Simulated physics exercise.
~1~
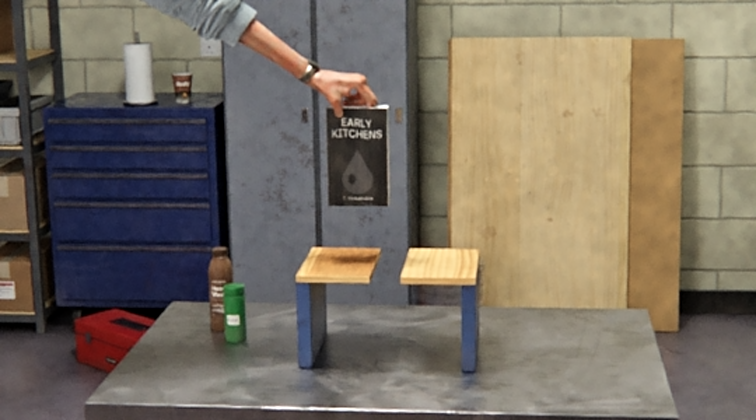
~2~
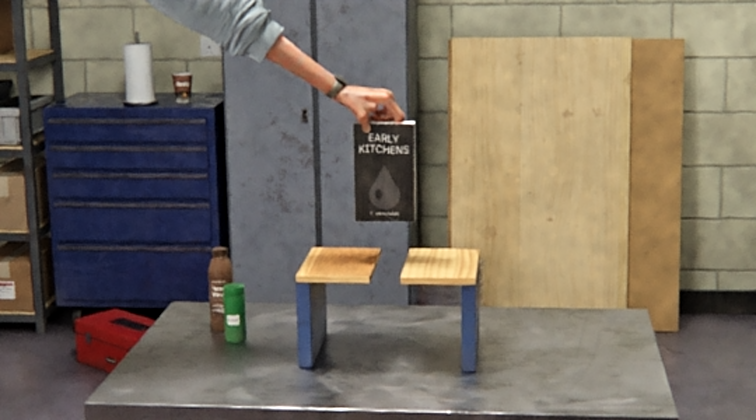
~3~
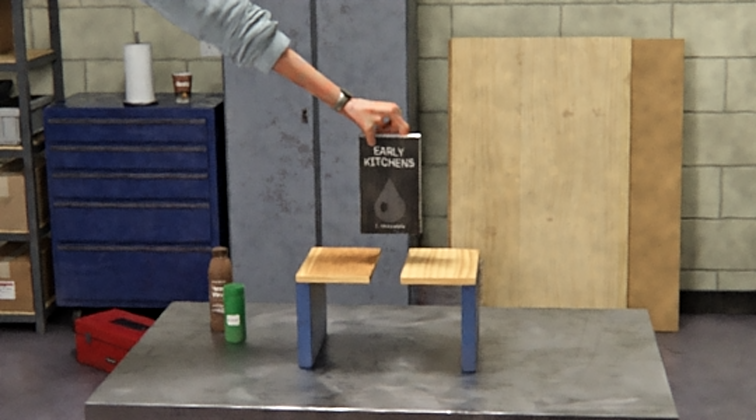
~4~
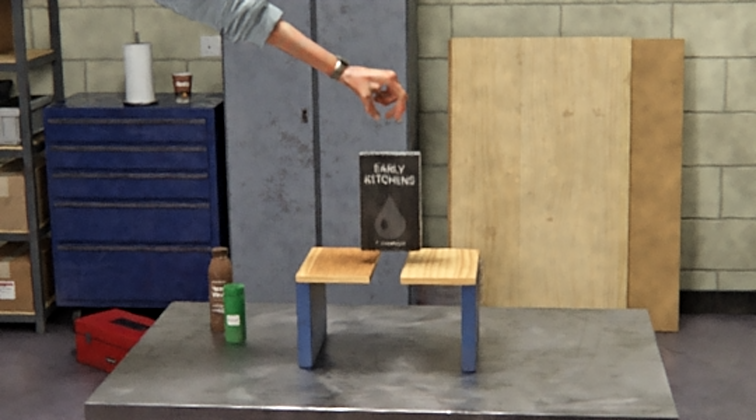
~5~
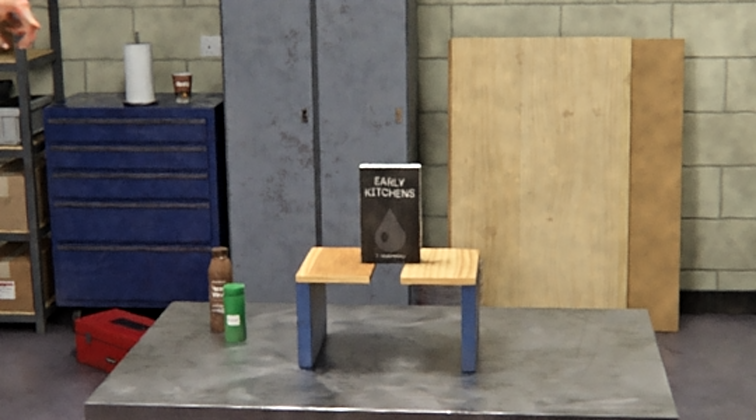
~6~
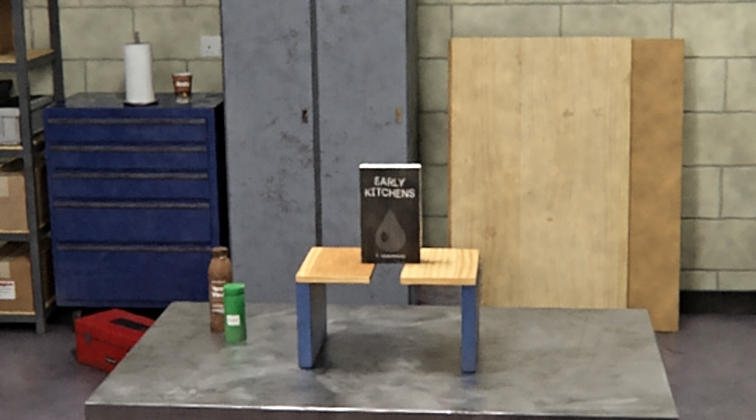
Hand lowering a black book upright over the gap between two small wooden-topped stands, releasing it, and leaving it standing across them.
